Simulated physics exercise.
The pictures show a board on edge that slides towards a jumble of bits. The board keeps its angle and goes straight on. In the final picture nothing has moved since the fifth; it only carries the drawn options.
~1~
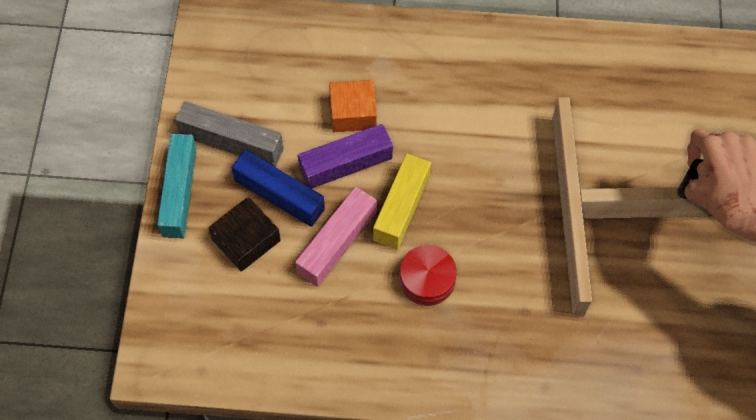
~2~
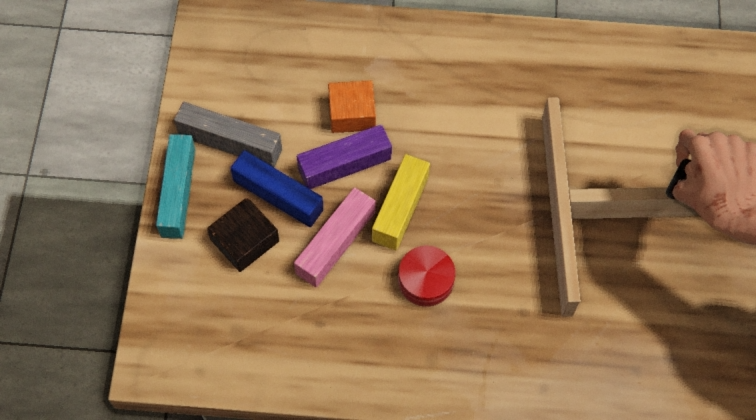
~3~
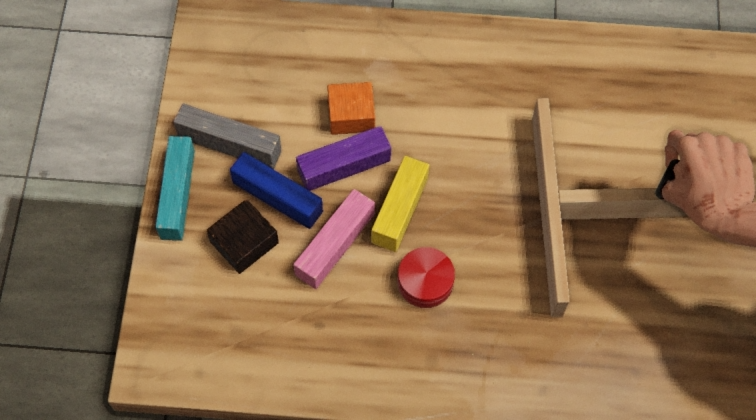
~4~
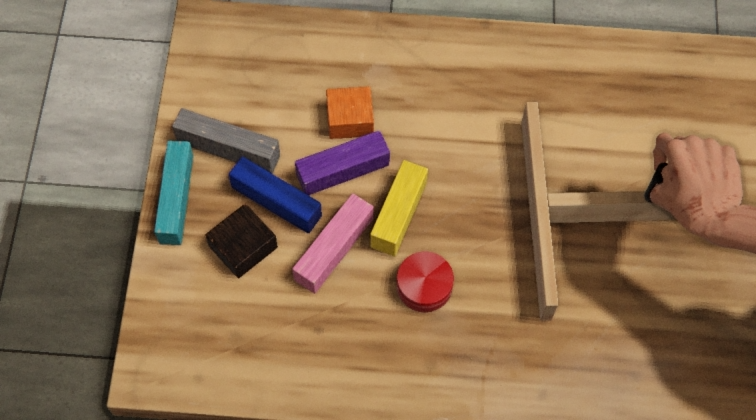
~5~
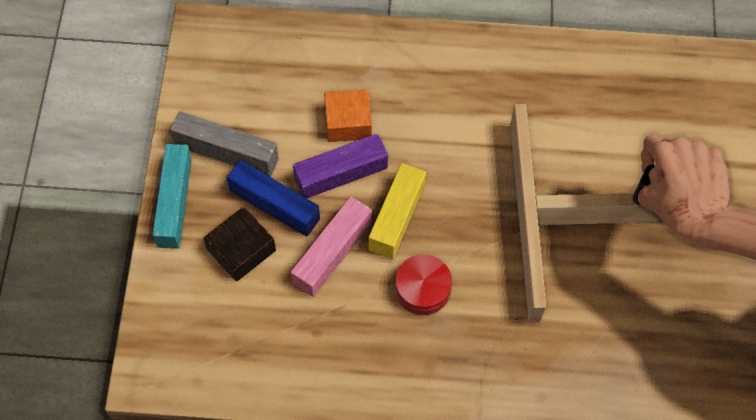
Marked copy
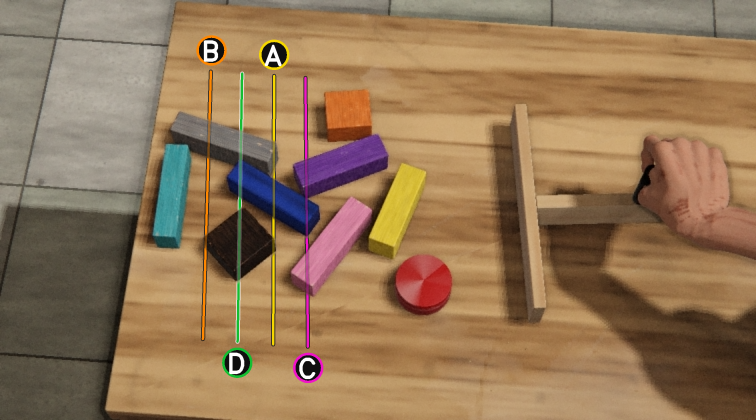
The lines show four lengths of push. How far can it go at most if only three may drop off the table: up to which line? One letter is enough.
D is the last line within the limit.
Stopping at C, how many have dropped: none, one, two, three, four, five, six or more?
In all, none.
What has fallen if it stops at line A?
The turquoise bar.
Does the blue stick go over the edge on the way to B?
Yes.
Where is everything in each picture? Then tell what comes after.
Grey bar (230, 134); purple bar (346, 157); yellow bar (403, 201), in the first picture.
Board (564, 195); turquoise bar (177, 186), in the second picture.
Board (553, 196); pink bar (335, 239), in the third picture.
Board (542, 199); red tin (425, 282), in the fourth picture.
Board (530, 202); grey bar (225, 144); purple bar (341, 167); yellow bar (398, 211), in the fifth picture.
On the copy, A at (274, 203); B at (207, 198); C at (307, 206); D at (240, 201).
On D. First, board (425, 194); red tin (394, 285); turquoise bar (173, 196).
Then, board (323, 187); grey bar (212, 142); blue stick (220, 190).
Finally, board (242, 181); turquoise bar over the edge; grey bar (155, 115); one fallen.
By contrast, A is within the limit but short; B drops four; C is within the limit but short.
